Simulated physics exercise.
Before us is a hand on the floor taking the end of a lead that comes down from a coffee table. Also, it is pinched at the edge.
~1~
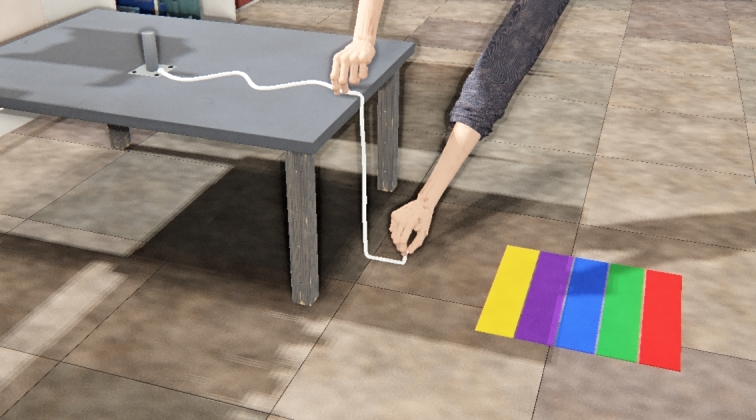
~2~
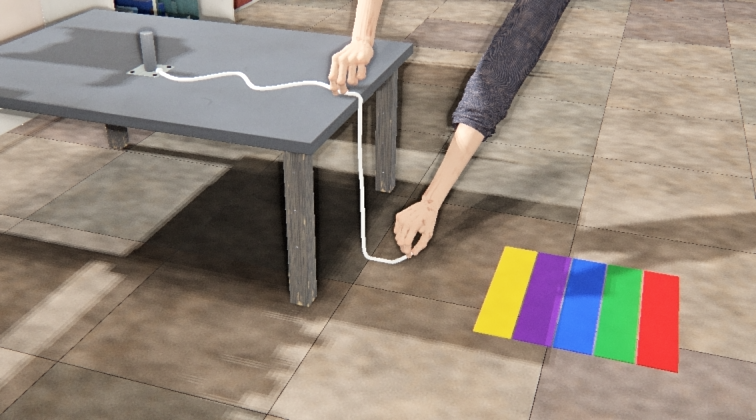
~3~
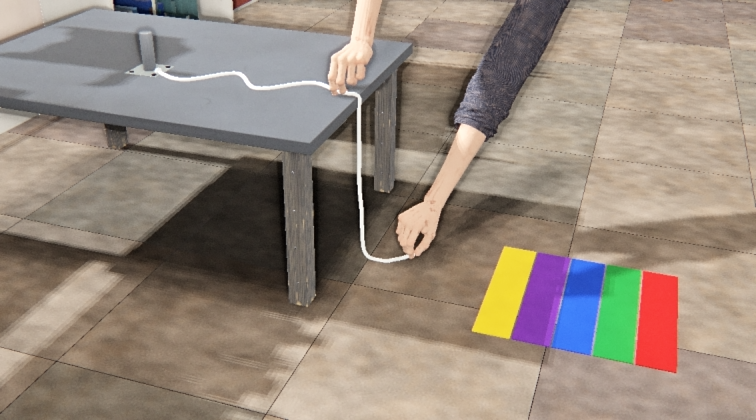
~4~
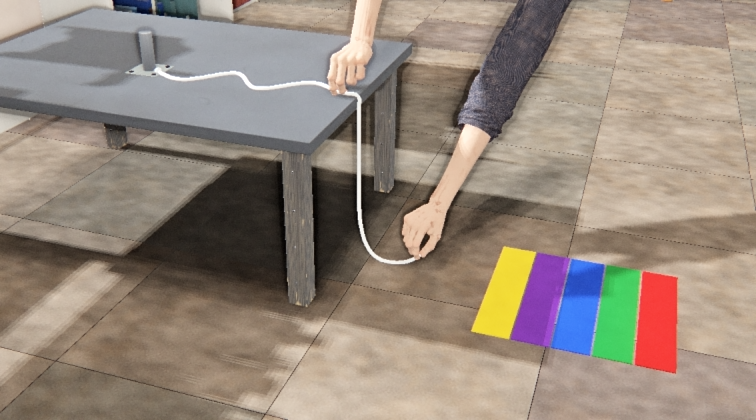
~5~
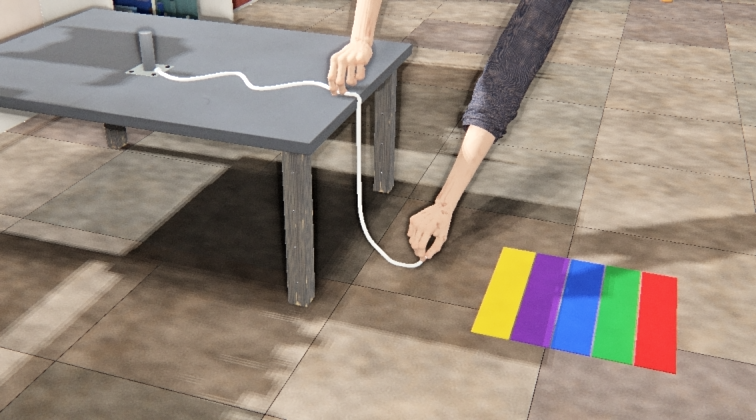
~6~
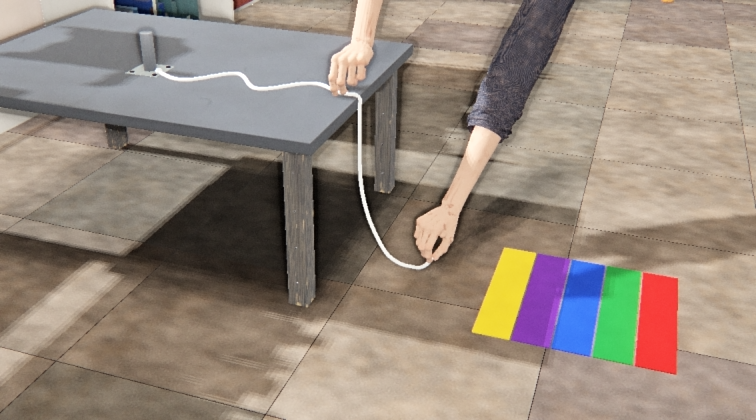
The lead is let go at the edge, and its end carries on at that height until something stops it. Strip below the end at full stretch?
Blue.
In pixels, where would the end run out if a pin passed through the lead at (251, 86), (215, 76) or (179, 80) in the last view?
The places are (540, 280), (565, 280) and (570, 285).
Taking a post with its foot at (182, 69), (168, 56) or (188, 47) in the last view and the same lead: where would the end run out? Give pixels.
Try by try, around (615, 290), (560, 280) and (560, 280).
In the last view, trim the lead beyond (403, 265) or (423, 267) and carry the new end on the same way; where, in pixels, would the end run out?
Case by case: (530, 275), then (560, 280).
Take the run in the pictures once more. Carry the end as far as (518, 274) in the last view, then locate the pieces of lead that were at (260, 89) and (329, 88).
You'll find the first mark at (296, 89) and the second mark at (361, 109).
Soon after, end near (518, 274); over yellow.
After that, end near (557, 281); over purple.
At the stop, end near (580, 286); over blue. Over blue.
